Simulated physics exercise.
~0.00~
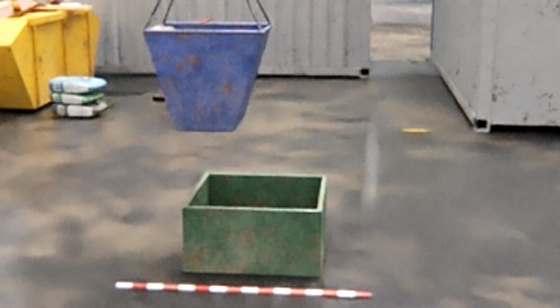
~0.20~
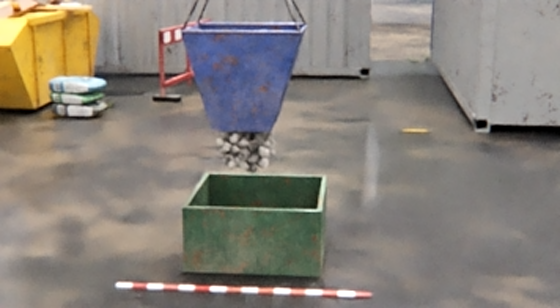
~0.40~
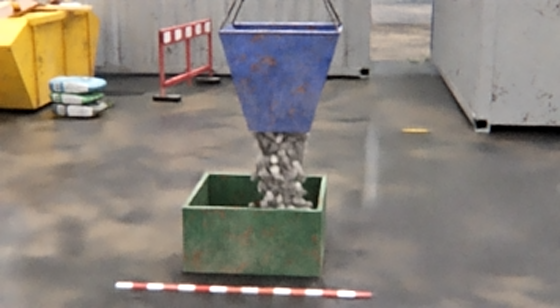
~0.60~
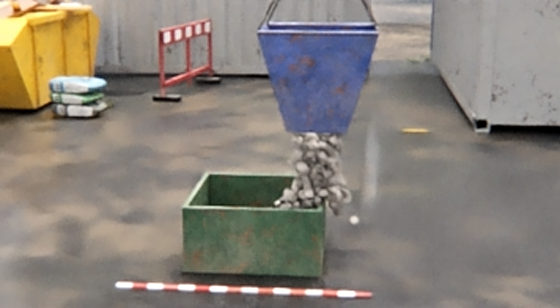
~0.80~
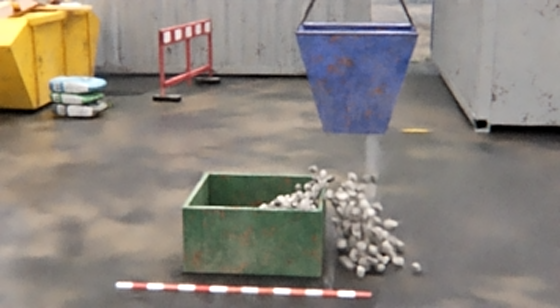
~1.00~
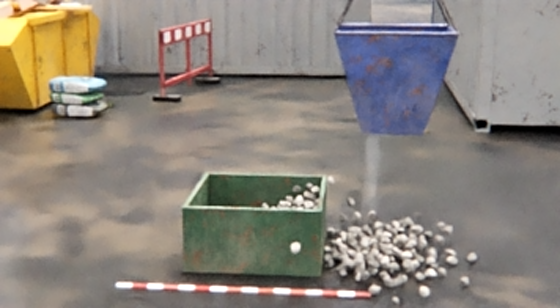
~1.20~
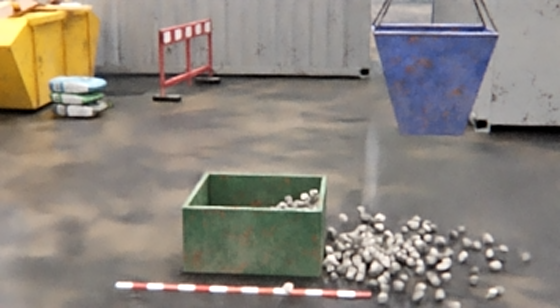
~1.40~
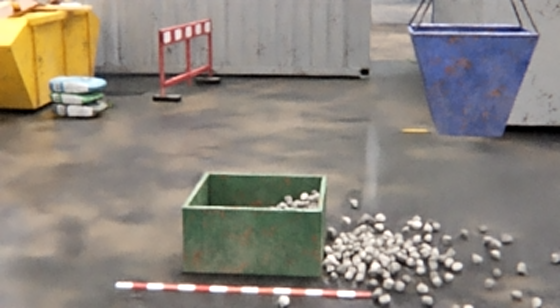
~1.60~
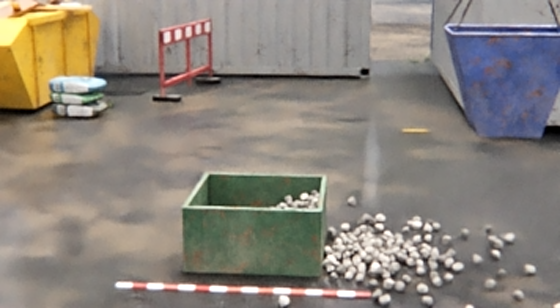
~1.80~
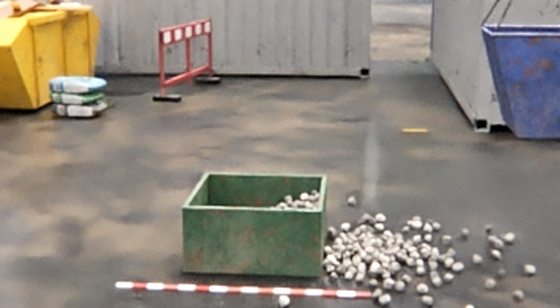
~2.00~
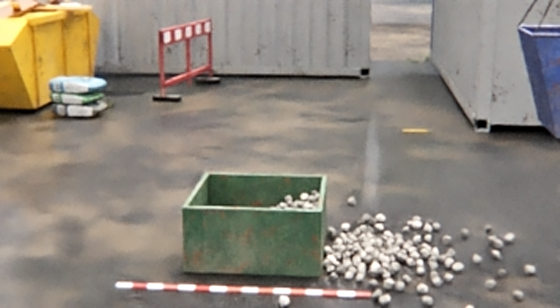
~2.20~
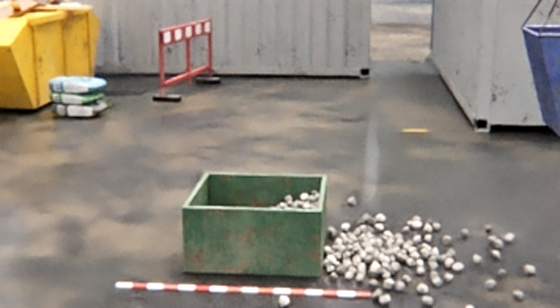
In the video, a blue hopper hanging from cables moves rightwards over a green open bin, pouring grey stones first into the bin and then onto the floor beside it, and drifts to the right edge, leaving some stones in the bin and a scattered pile to its right.
